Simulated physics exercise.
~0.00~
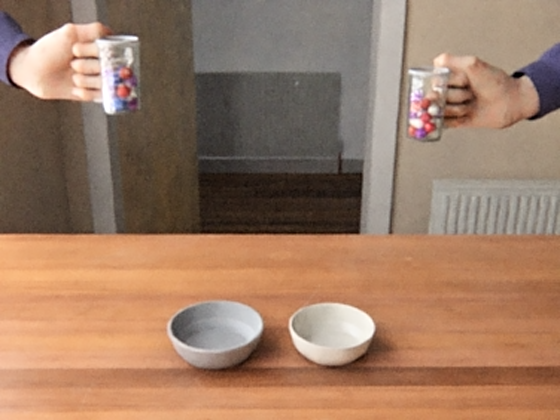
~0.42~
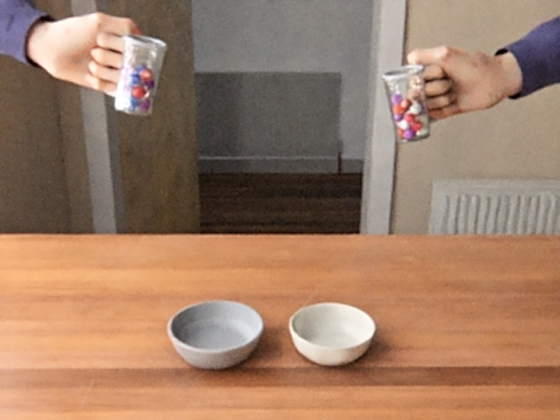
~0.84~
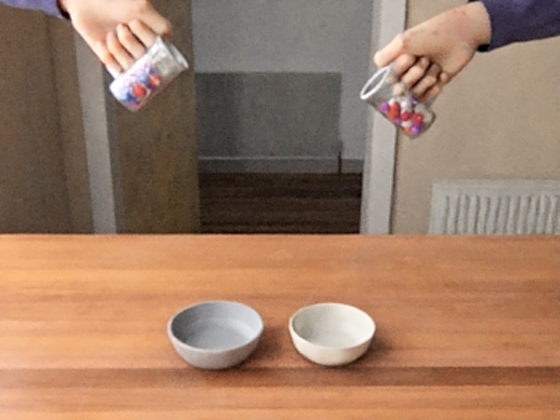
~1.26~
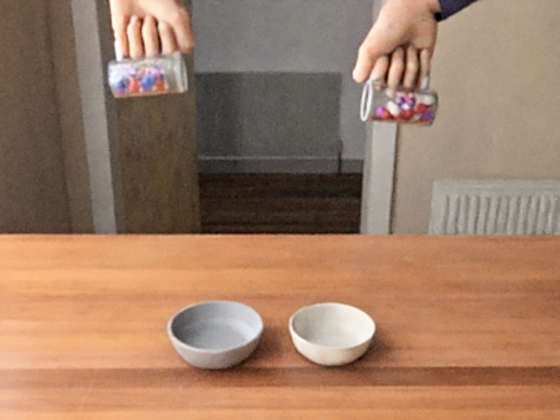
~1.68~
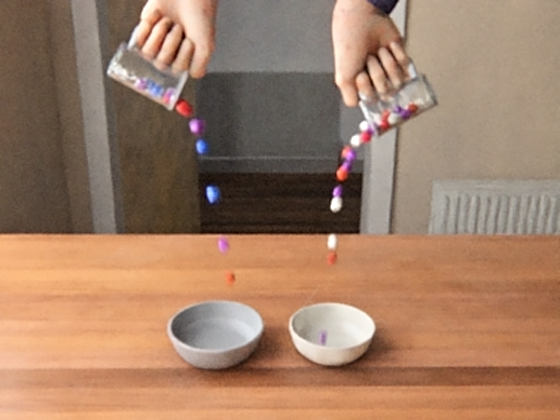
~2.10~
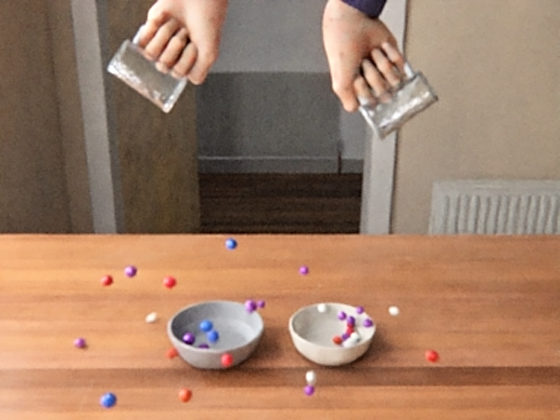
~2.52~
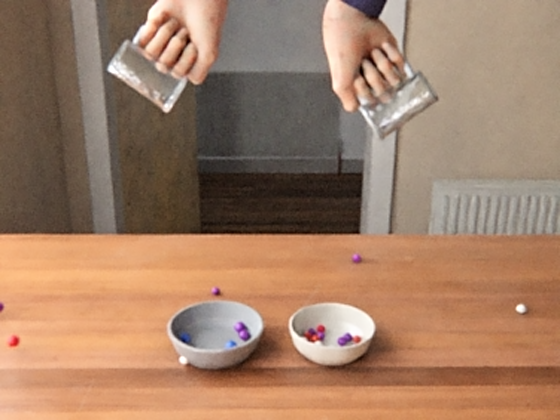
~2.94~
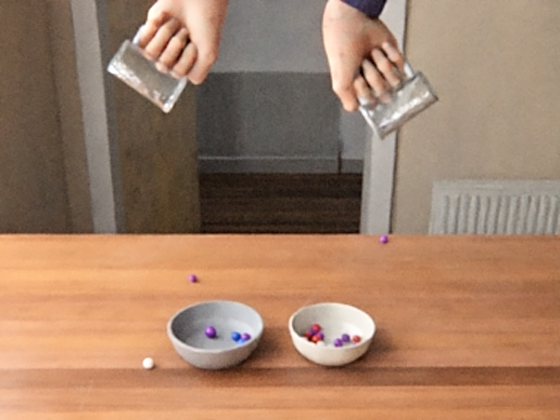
On a wooden table in front of a doorway and a radiator, a grey bowl sits to the left of a cream one, while two hands hold clear cups of small colourful balls above them. The hands move inward and tilt the cups onto their sides, with everything still inside. Then the balls stream out of both cups toward the bowls. Some land inside, but many bounce out and scatter across the table. At the end the emptied cups stay tipped overhead, a few balls rest in each bowl, and a few strays remain in view outside them.
